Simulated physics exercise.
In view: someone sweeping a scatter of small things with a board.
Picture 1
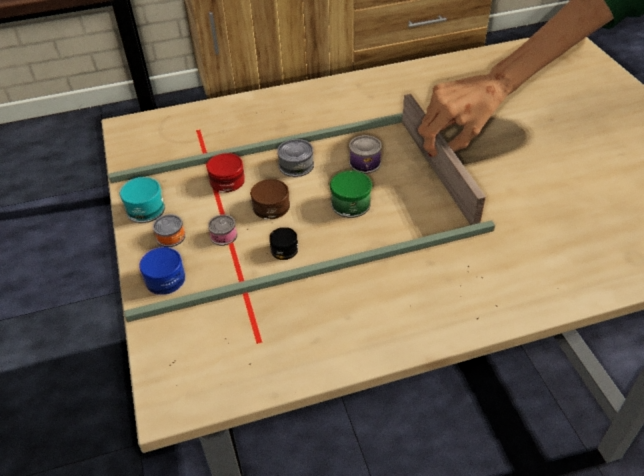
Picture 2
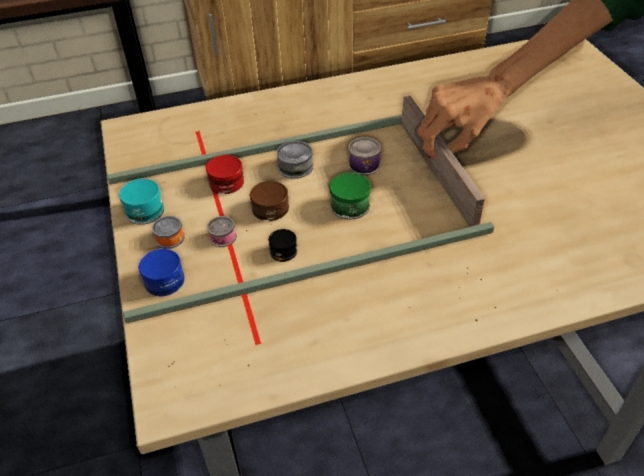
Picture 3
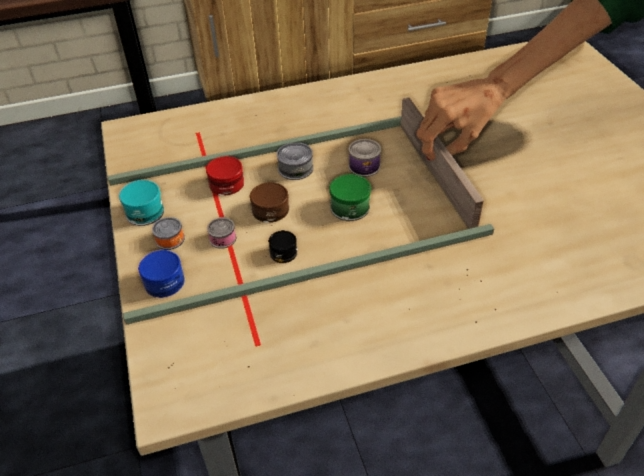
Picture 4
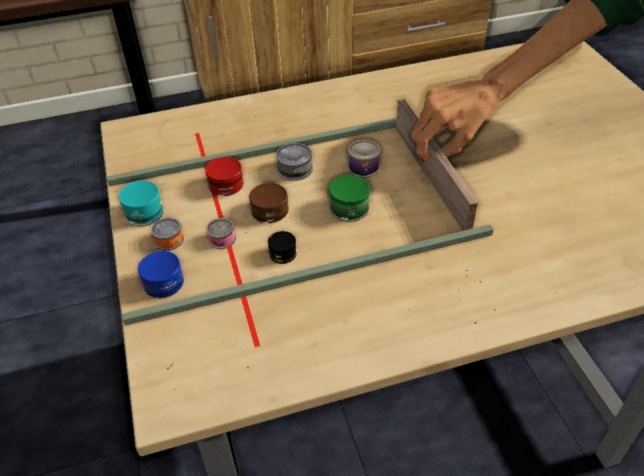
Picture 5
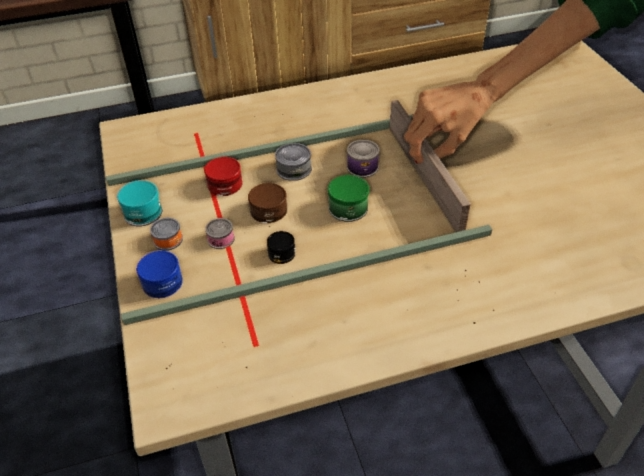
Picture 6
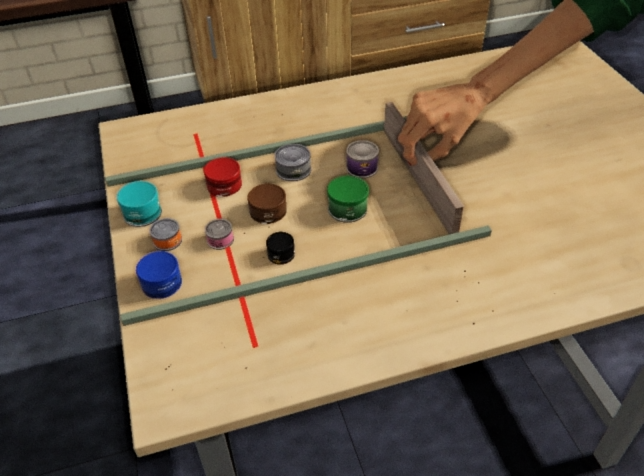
On a pale wooden table, small coloured pots and tubs sit scattered between two green strips, some near a red line, while a hand holds a board upright at the right. The hand slides the board slightly leftward along the strips, and the pots stay where they are, untouched by it.
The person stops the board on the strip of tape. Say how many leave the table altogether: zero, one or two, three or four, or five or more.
As it turns out, the number that fall off is zero.
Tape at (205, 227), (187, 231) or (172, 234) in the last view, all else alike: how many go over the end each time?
Try by try, 0, 1 and 2.
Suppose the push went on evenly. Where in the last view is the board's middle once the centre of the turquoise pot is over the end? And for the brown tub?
At (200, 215) for the turquoise pot; at (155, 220) for the brown tub.
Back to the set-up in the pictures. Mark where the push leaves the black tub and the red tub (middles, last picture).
First (218, 263), then (162, 195).
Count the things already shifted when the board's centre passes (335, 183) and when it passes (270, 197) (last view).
First 3, then 6.
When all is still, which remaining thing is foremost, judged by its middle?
Foremost is the turquoise pot.
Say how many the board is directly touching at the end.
That makes 4.
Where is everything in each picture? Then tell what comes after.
In the first frame, turquoise pot (143, 200); blue tub (163, 271); orange tin (169, 231); board (439, 156); tape (224, 219).
In the second frame, blue tub (162, 273); board (439, 158).
In the third frame, orange tin (169, 234); purple tin (365, 158).
In the fourth frame, turquoise pot (142, 204); red tub (225, 177).
In the fifth frame, blue tub (160, 275); grey tin (294, 162).
In the sixth frame, turquoise pot (140, 204); blue tub (160, 275); orange tin (166, 235); board (419, 165); tape (221, 223).
Early on, none off yet; turquoise pot at rest near (140, 204); blue tub at rest near (160, 275); orange tin at rest near (166, 235).
Finally, the number that fall off is zero.
